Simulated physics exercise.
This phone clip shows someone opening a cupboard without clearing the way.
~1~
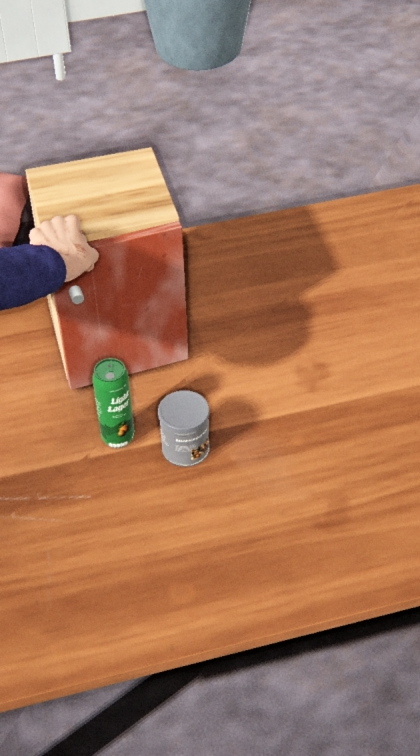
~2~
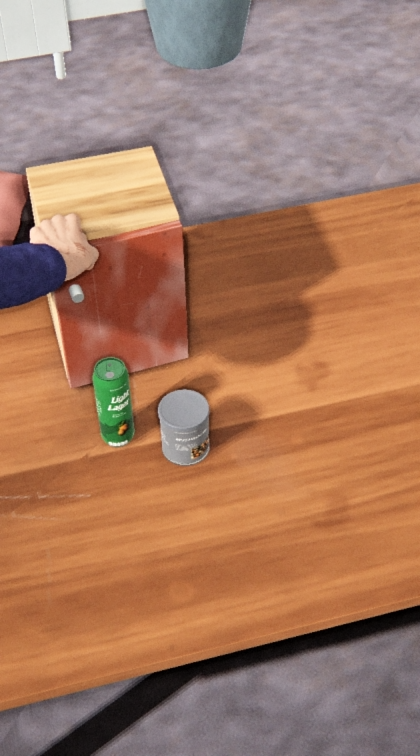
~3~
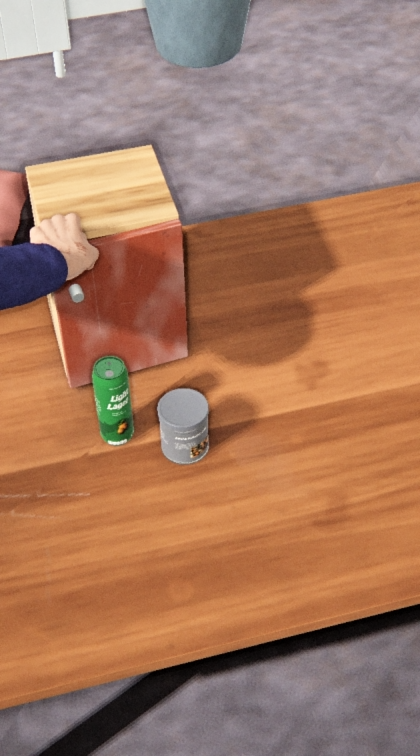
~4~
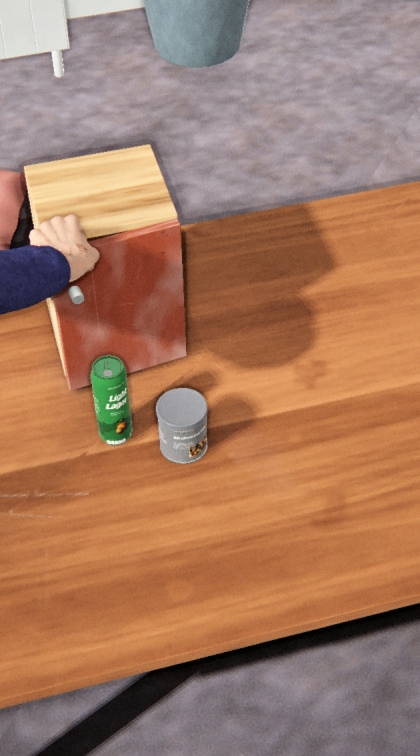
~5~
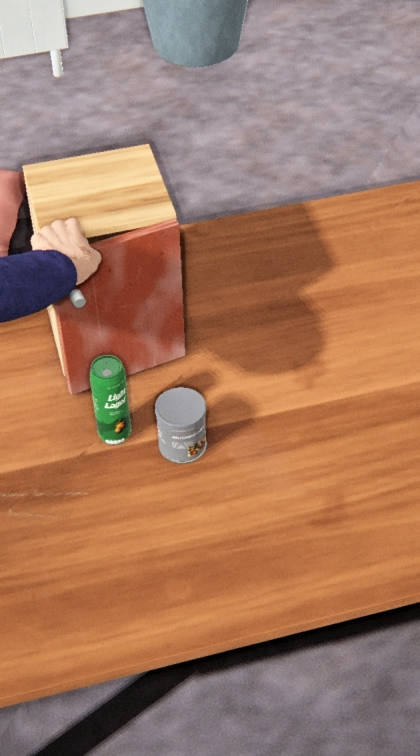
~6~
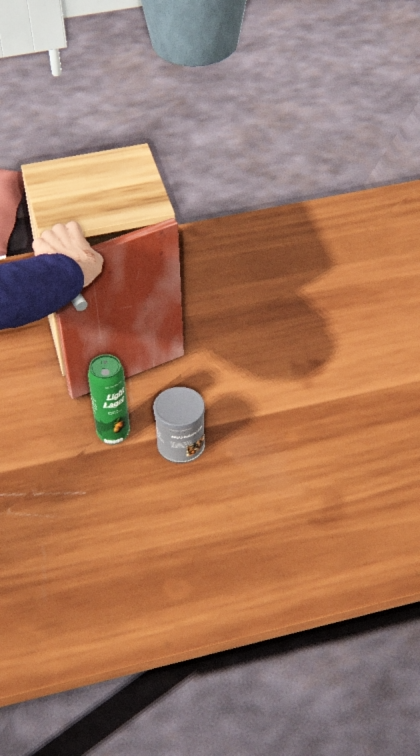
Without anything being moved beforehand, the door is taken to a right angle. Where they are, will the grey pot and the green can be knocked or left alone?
The grey pot is shifted; the green can is shifted.
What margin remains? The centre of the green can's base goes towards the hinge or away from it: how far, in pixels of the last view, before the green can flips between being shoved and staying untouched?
You'd need to go down by close to 16 pixels.
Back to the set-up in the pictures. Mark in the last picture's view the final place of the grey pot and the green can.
(238, 422) and (181, 438).
Then, 1.18 s after the last picture, door 50° open; grey pot moving near (185, 425); green can moved about its own width near (141, 419).
Then, 1.52 s after the last picture, door 61° open; grey pot moved a little near (203, 426); green can moved well along near (163, 428).
Then, 1.92 s after the last picture, door 73° open; grey pot moved a little near (209, 425); green can moved well along near (181, 437).
At rest, the grey pot gets shoved, near (239, 422); the green can gets shoved, near (181, 438).
